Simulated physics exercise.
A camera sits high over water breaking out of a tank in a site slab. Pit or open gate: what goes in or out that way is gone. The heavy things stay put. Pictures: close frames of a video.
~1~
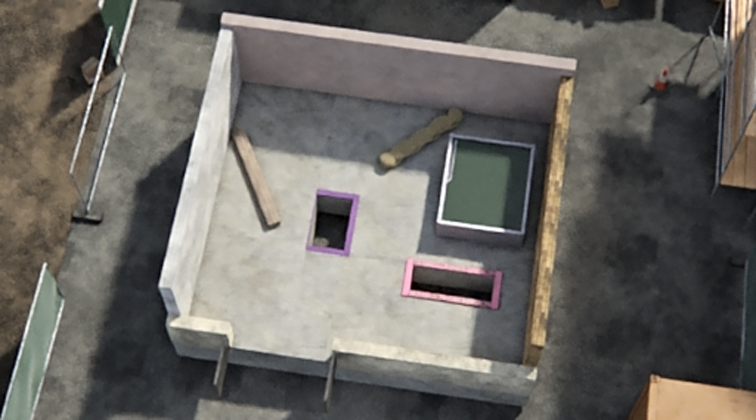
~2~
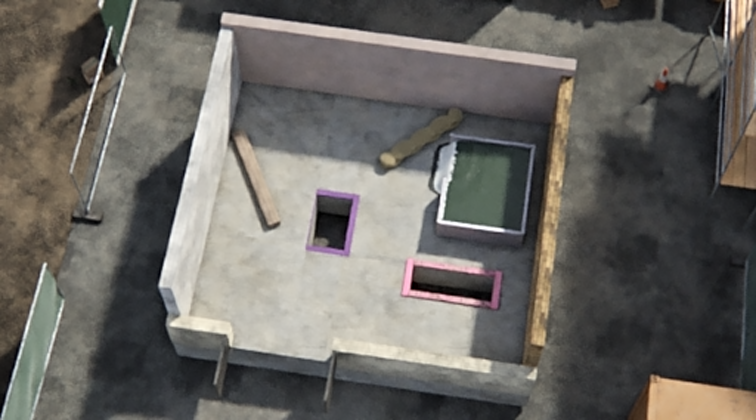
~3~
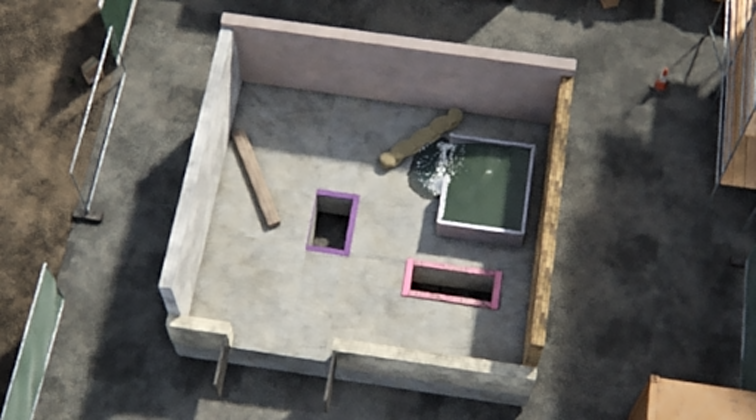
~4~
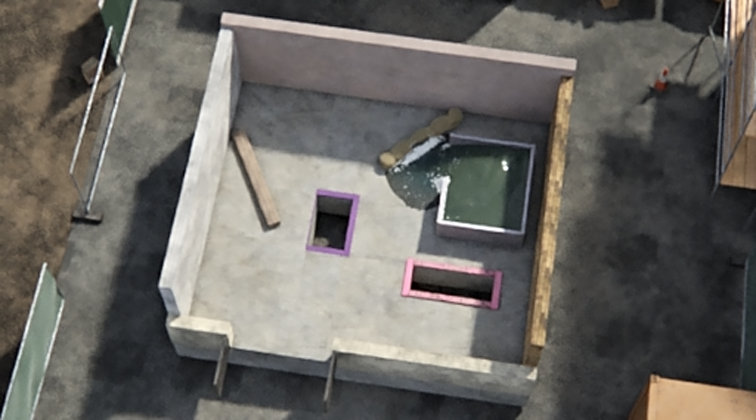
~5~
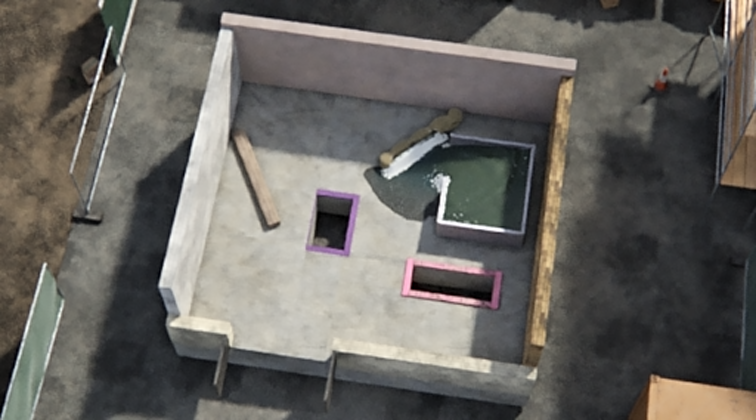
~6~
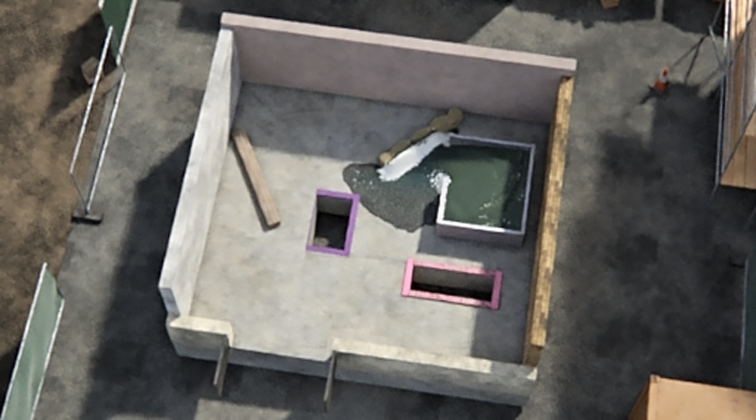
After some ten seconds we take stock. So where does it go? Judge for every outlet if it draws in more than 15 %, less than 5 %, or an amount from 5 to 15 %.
The gate sits in the mid range, the purple pit goes higher than fifteen per cent, the pink pit stays lower than five per cent.
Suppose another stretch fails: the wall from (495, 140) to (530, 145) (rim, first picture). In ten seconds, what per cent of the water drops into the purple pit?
I'd estimate the purple pit takes around 6 percent.
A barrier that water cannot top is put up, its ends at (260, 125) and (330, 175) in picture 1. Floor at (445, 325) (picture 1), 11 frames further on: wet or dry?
Waterless.
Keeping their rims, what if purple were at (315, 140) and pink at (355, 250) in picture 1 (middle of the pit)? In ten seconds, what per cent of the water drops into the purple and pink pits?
Percentages by pit: Purple at 8, pink at 25.
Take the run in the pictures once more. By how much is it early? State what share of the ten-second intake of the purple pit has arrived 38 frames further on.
80 %.
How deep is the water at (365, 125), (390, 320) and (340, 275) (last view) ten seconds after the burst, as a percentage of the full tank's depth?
2, 6 and 2 per cent, roughly.
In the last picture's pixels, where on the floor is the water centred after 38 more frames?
I'd point to (440, 209).
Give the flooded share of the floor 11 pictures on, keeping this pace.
Roughly 35 %.
A moment on, water covers 15 % of the floor; the gate 0 %, the purple pit 2 %, the pink pit 0 %.
Next, water covers 35 % of the floor; the gate 0 %, the purple pit 8 %, the pink pit 0 %.
Then, water covers 50 % of the floor; the gate 2 %, the purple pit 14 %, the pink pit 0 %.
Later, water covers 60 % of the floor; the gate 6 %, the purple pit 22 %, the pink pit 0 %.
In the end, water covers 65 % of the floor; the gate 10 %, the purple pit 28 %, the pink pit 1 %.
